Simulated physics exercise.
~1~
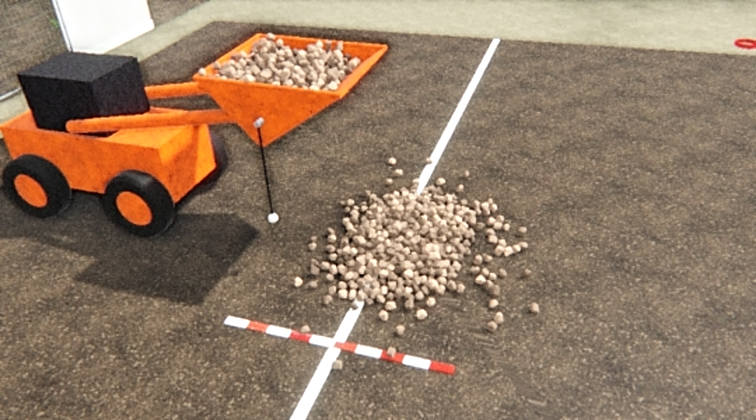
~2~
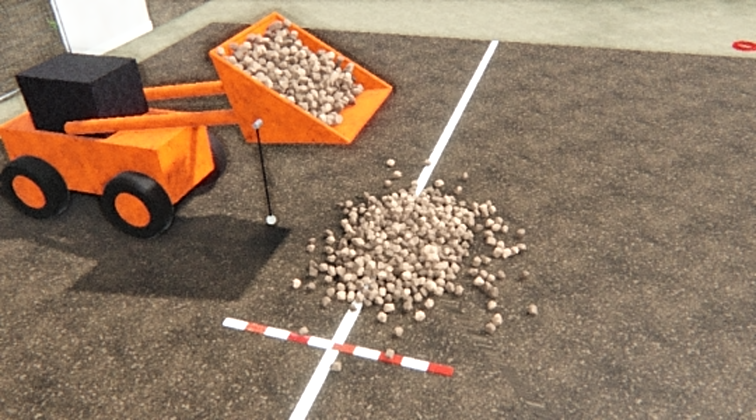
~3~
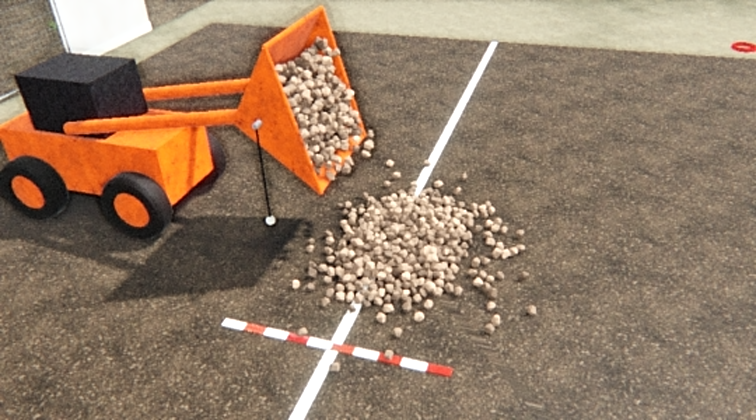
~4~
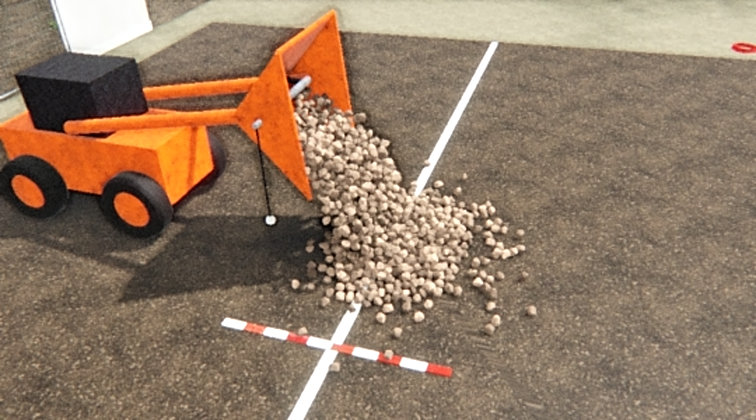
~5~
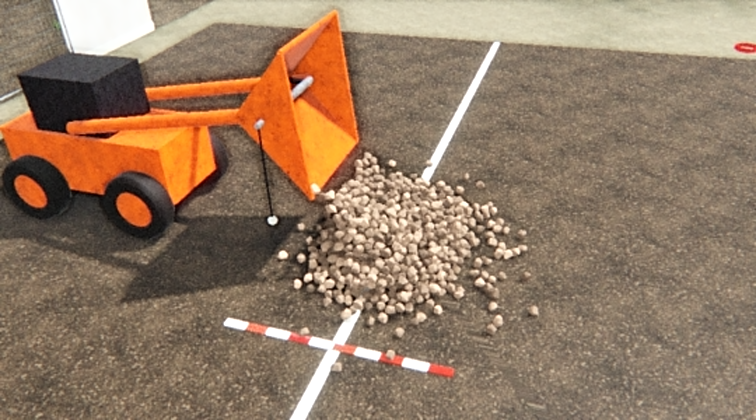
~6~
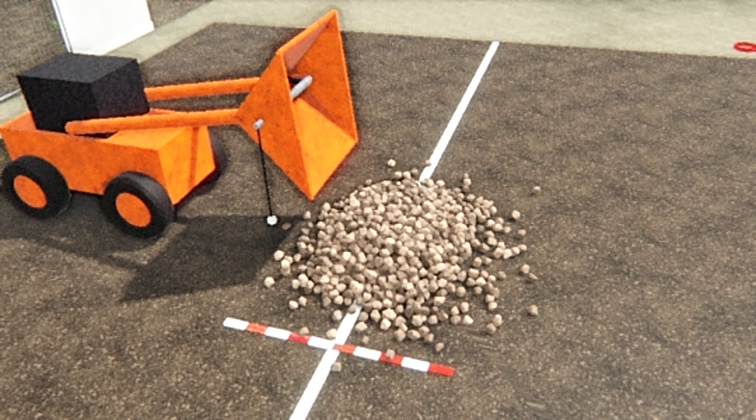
An orange loader with a black block on top stands at the left of a dark, gritty yard, seen from above and to the side, its raised bucket full of pale brown stones. Before it, a loose heap of similar stones lies across a white painted line, with a red and white striped staff in front and a white ball hanging below the bucket's hinge. The bucket tips forward, and its stones slide towards the lower lip. They pour out onto the near side of the heap, then spread down and across the line. The bucket stays tilted and empty above a broader, fuller mound.
